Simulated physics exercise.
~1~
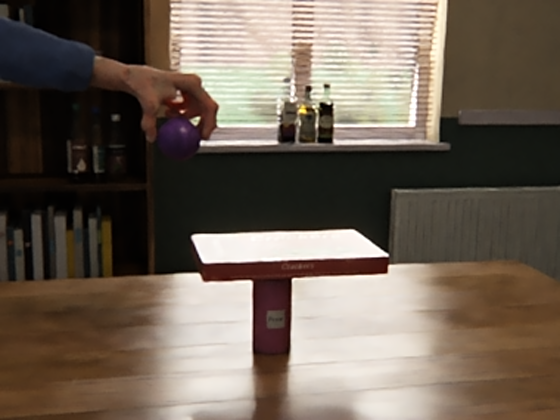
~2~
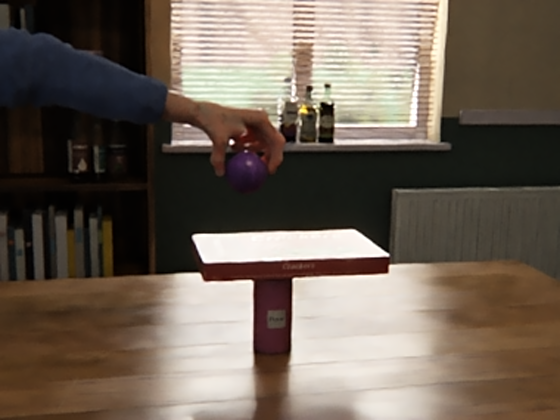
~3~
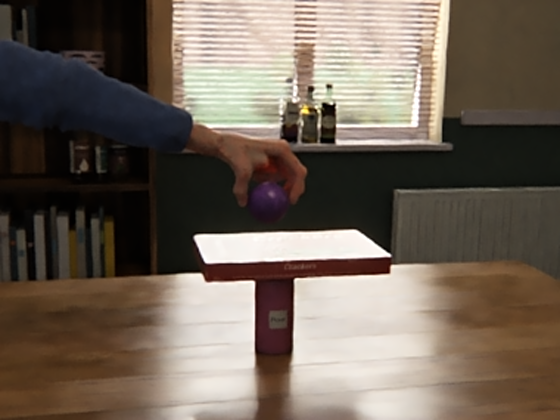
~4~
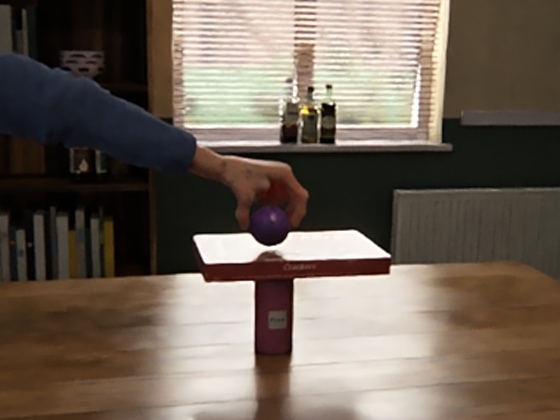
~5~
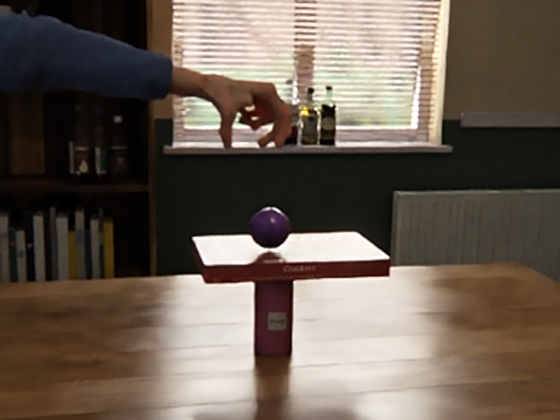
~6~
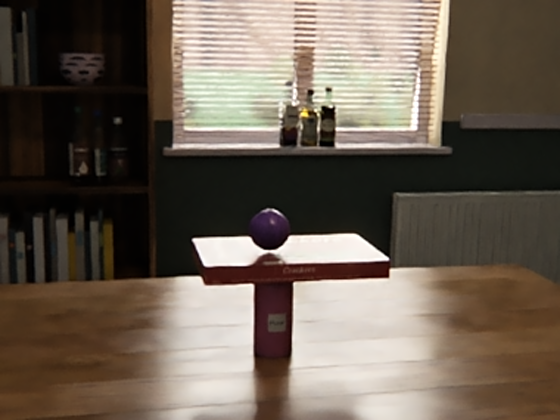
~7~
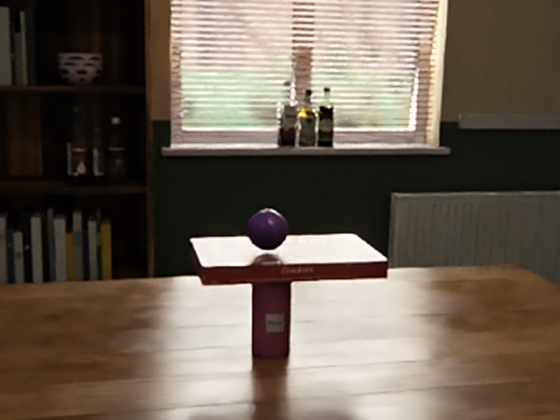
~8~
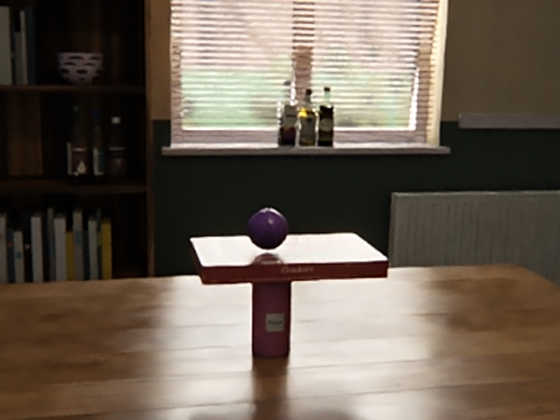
A purple ball-like object was lowered by a hand onto a flat red packet balanced on top of a pink jar on a wooden table. The hand let go and drew back to the left, and the whole stack stayed balanced and still.
